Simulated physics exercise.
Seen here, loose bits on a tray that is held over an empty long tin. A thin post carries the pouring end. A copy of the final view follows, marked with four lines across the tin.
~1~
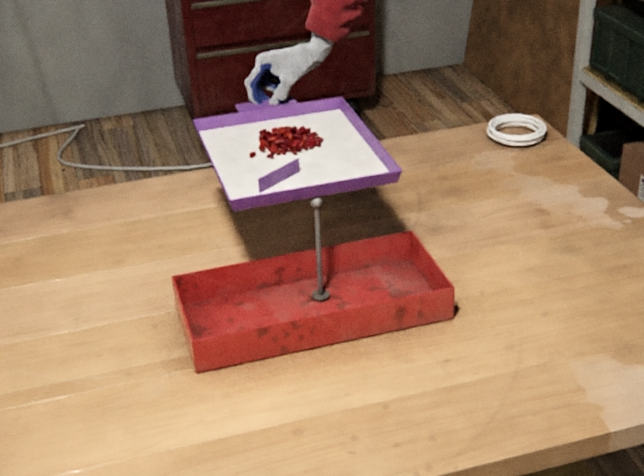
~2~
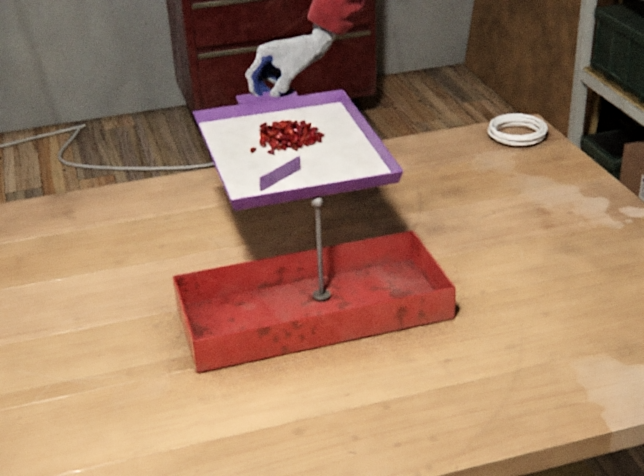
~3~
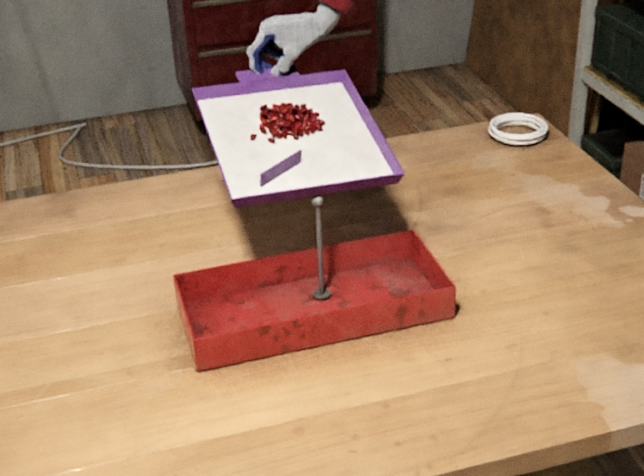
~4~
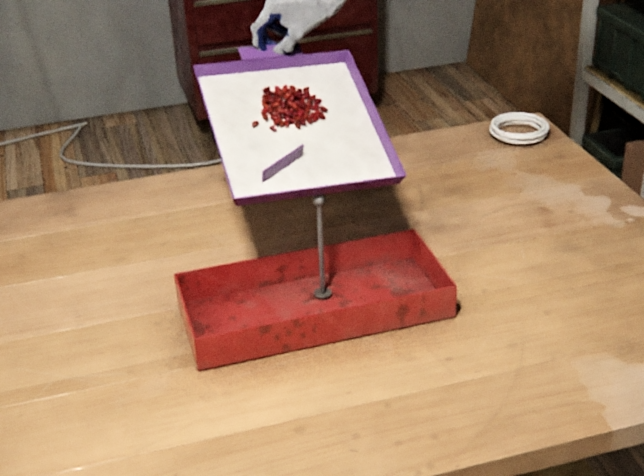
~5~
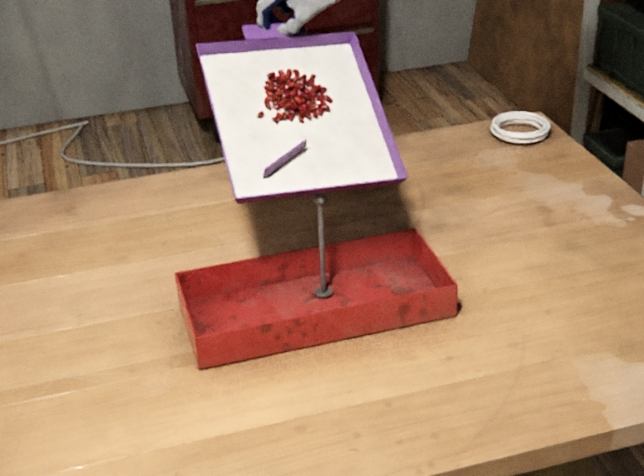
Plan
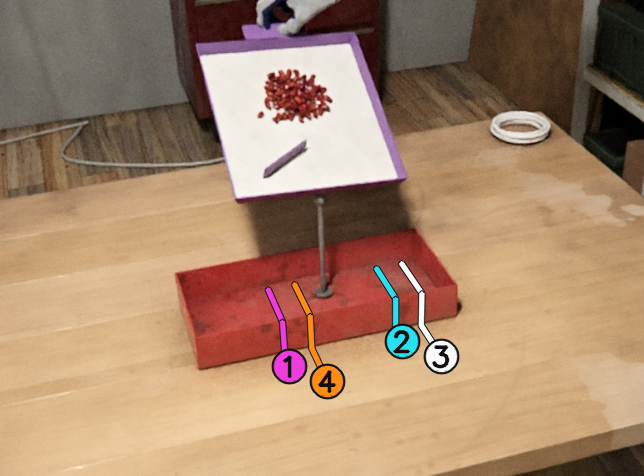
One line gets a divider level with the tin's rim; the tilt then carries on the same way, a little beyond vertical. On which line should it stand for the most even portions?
Line 2 does it best.
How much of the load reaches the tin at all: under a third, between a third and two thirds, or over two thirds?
It is over two thirds.
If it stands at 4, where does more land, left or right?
Right.
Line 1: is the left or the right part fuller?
Right.
On the marked copy, line 1 crosses the front rim at (282, 320); line 2 crosses the front rim at (395, 298); line 3 crosses the front rim at (421, 292); line 4 crosses the front rim at (309, 315).
With 1, of what is caught, a small part on the left of the divider, most on the right.
With 2, of what is caught, about half on the left of the divider, about half on the right.
With 3, of what is caught, most on the left of the divider, about a quarter on the right.
With 4, of what is caught, about a quarter on the left of the divider, most on the right.
